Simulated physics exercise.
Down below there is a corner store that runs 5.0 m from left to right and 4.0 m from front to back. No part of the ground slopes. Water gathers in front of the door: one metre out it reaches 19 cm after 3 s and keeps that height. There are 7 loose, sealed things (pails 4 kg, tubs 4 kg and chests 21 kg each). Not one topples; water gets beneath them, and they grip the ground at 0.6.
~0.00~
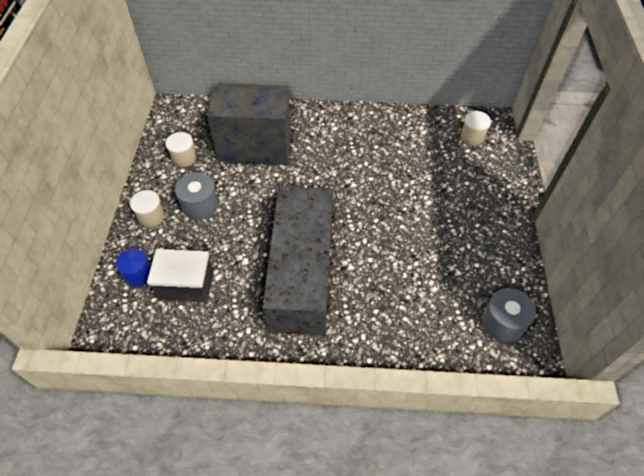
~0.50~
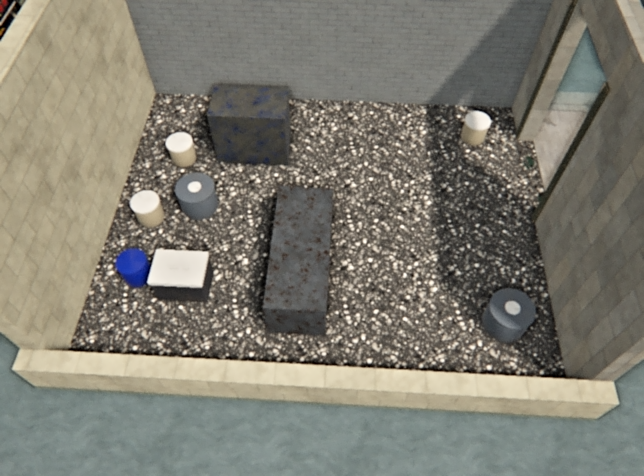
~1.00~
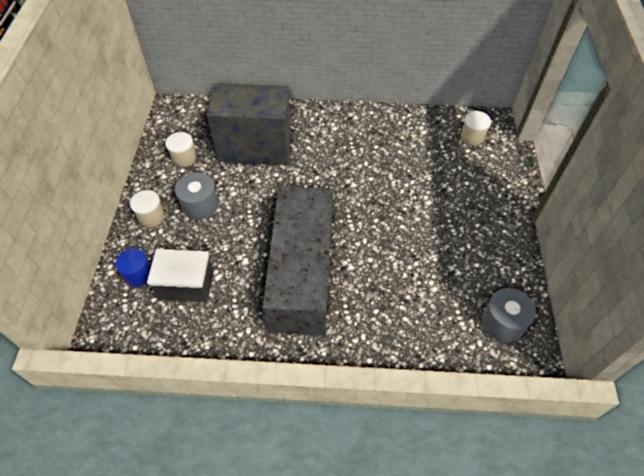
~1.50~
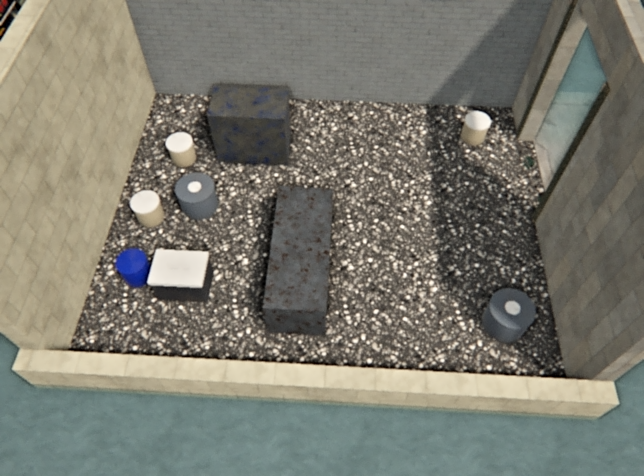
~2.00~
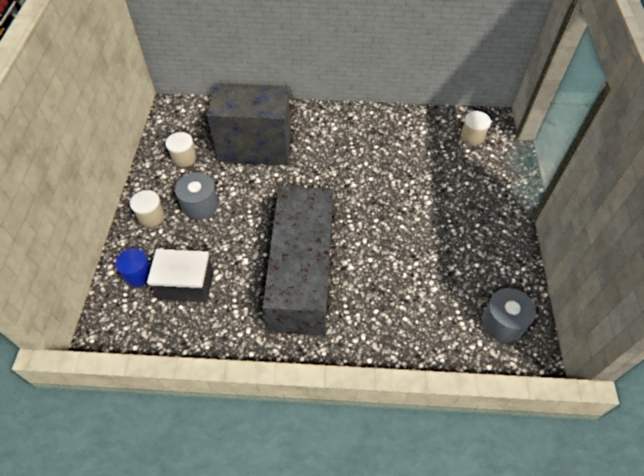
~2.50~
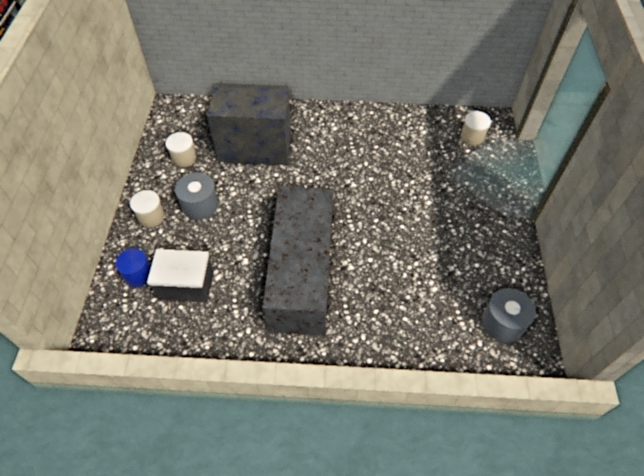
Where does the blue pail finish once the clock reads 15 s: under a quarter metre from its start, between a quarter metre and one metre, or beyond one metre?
It finishes past the one-metre mark.
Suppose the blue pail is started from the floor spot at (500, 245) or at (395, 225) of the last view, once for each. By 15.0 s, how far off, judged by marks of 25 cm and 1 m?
The first time it wanders a bit, the second time it wanders far off.
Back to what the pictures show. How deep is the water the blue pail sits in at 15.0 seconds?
About 12 cm.
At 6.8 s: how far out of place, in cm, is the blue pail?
Roughly 0 cm by then.
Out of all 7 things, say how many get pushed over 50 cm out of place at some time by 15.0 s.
By my tally, 6.
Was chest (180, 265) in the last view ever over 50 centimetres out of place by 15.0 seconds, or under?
It is below that.
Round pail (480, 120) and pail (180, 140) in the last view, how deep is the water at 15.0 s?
11 and 11 cm.
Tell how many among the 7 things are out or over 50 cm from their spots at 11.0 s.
5 in all.
After 3.5 s the blue pail is near (131, 261), 0.0 m from its start, aground; 0 afloat.
After 6.8 s the blue pail is near (131, 261), 0.0 m from its start, aground; 1 afloat.
After 11.0 s the blue pail is near (133, 325), 0.8 m from its start, afloat; 6 afloat.
After 15.0 s the blue pail is near (257, 221), 1.4 m from its start, afloat; 7 afloat.
